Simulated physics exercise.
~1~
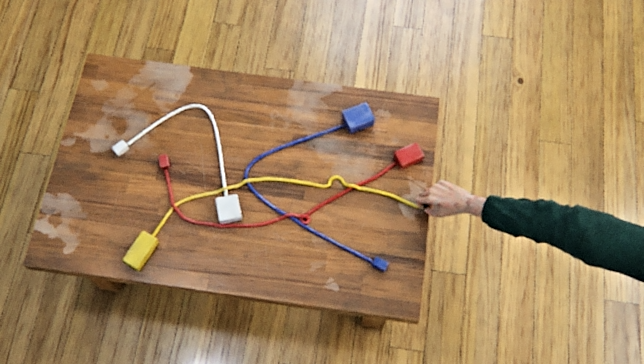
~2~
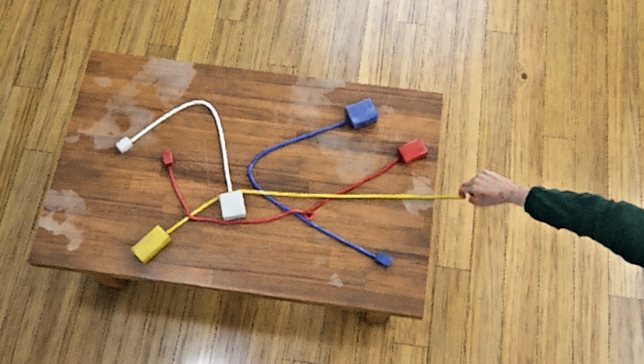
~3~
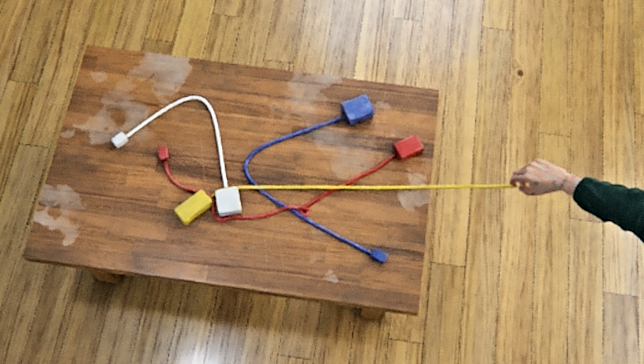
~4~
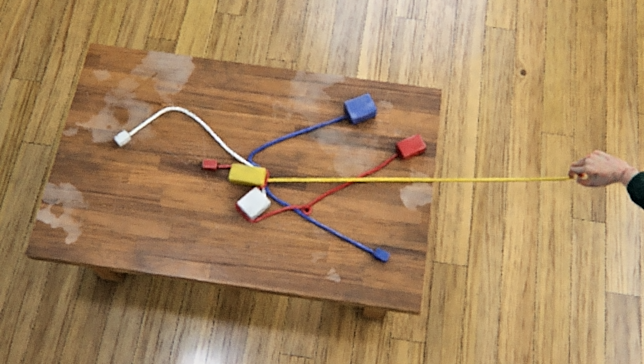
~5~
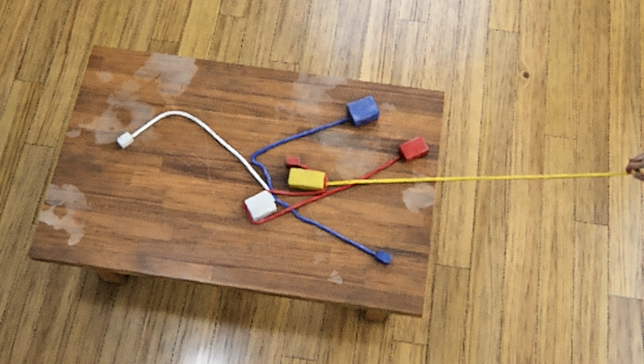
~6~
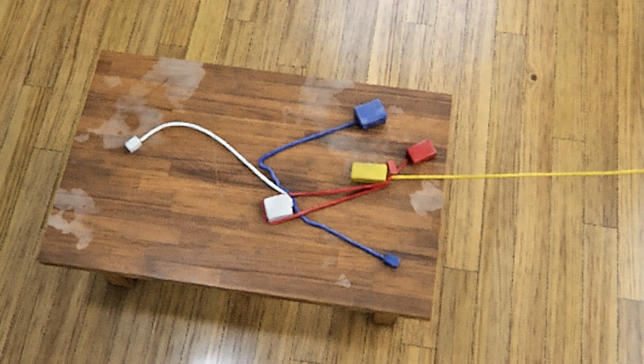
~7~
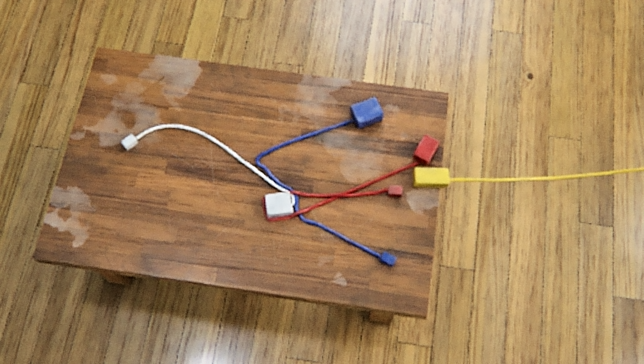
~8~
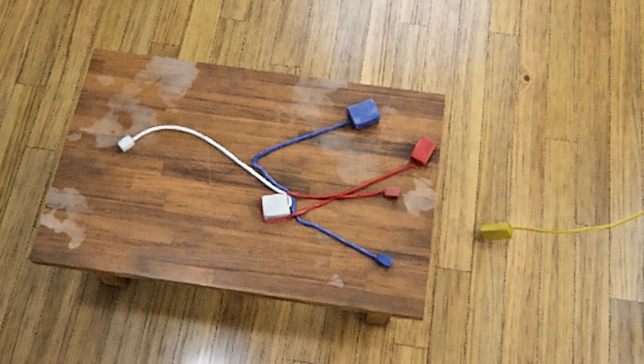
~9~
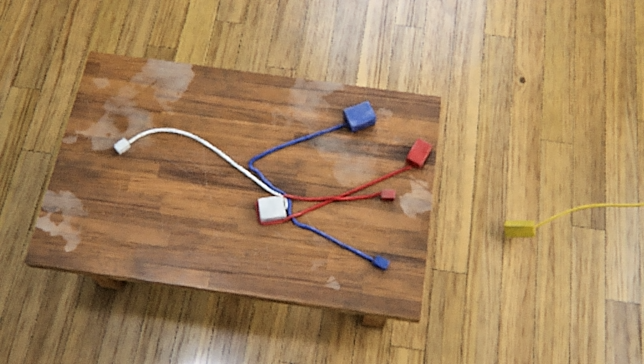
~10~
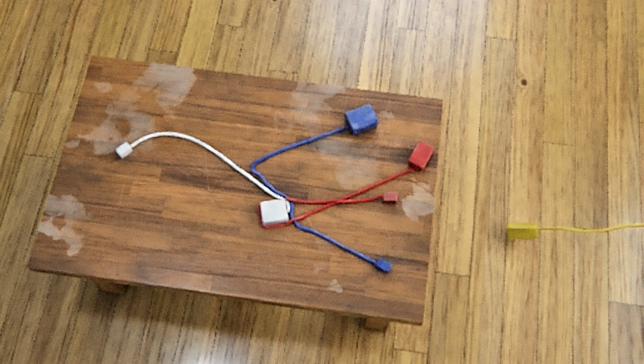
The yellow cable was pulled by a hand off the right side of a wooden table where four cables lay tangled, dragging the white block a little and swinging the small red plug around to the right before its yellow block dropped over the edge.
